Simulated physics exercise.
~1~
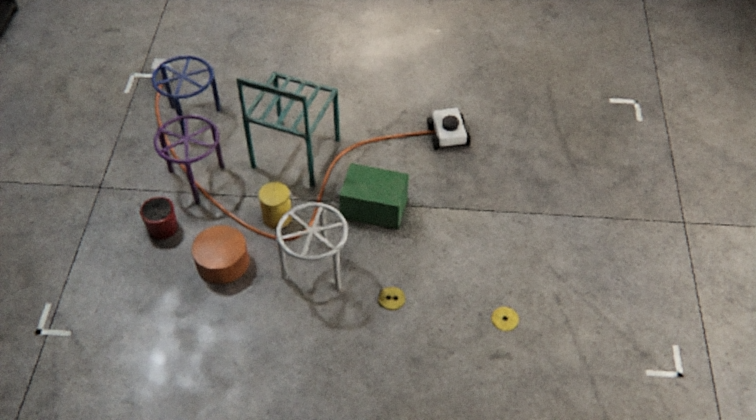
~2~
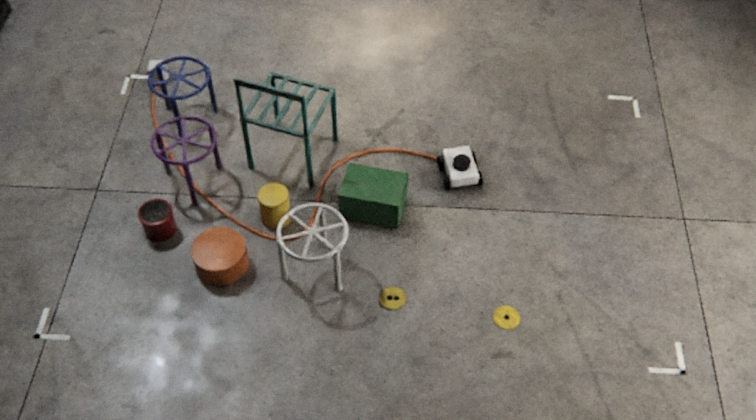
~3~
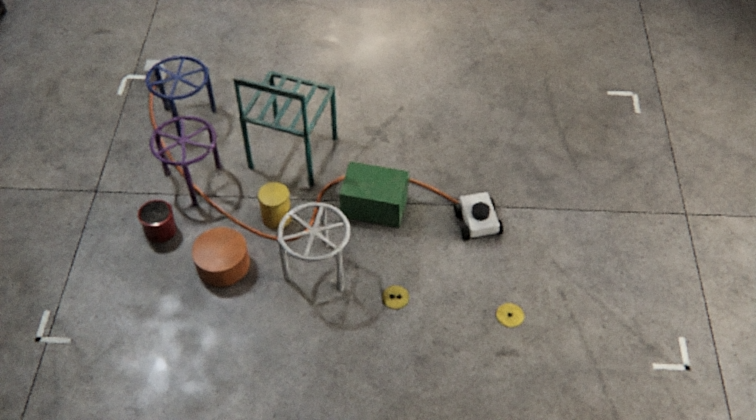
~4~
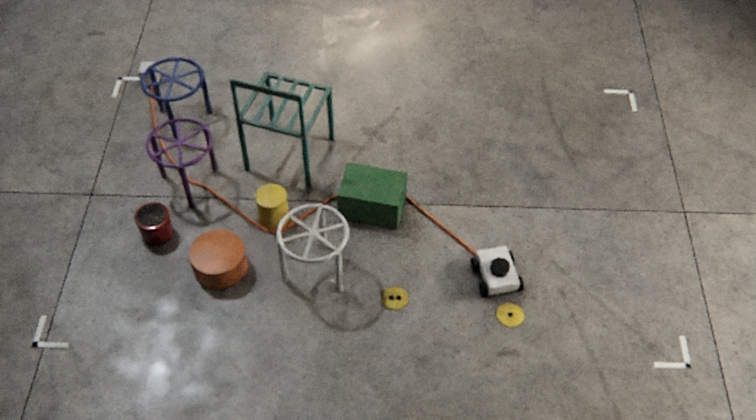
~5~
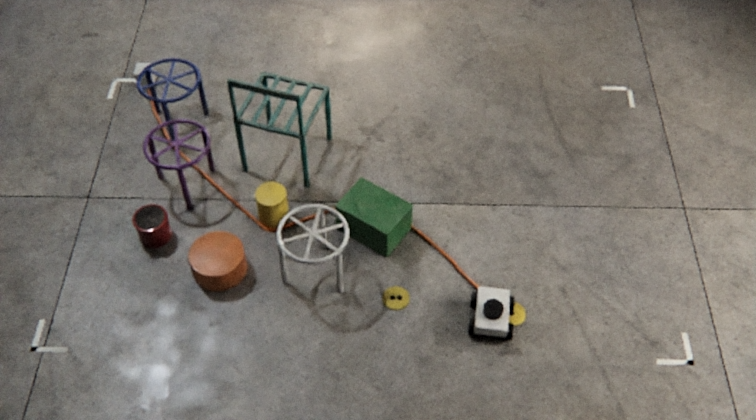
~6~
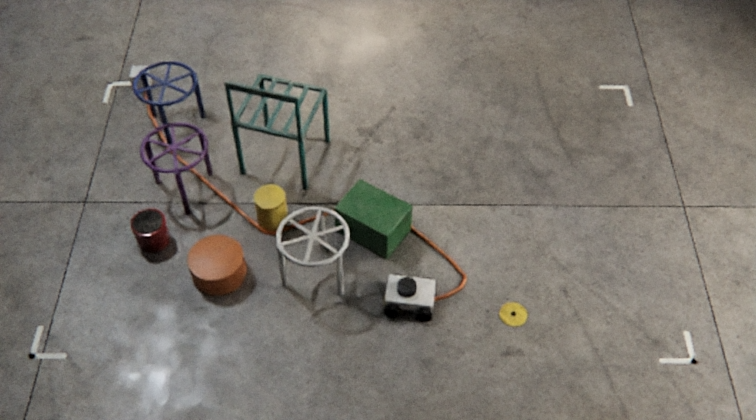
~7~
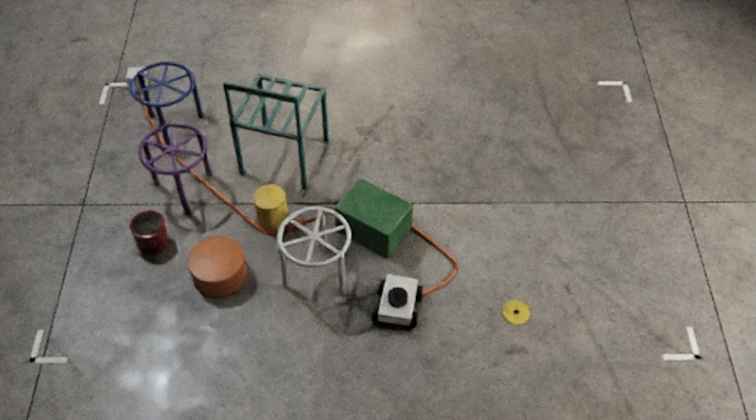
A concrete workshop floor, seen from high above at a slant, holds a blue stool, a purple stool and a teal chair toward the upper left. A red pot, an orange tub, a yellow tub and a white stool sit below them, with a green crate near the middle. A small white cart trails an orange lead that winds back among them. The cart rolls down the right side to the farther yellow mark, and the tightening lead drags against the crate, turning and shifting it slightly. The cart then heads left to the other mark and stops over it, the lead curving loosely behind.
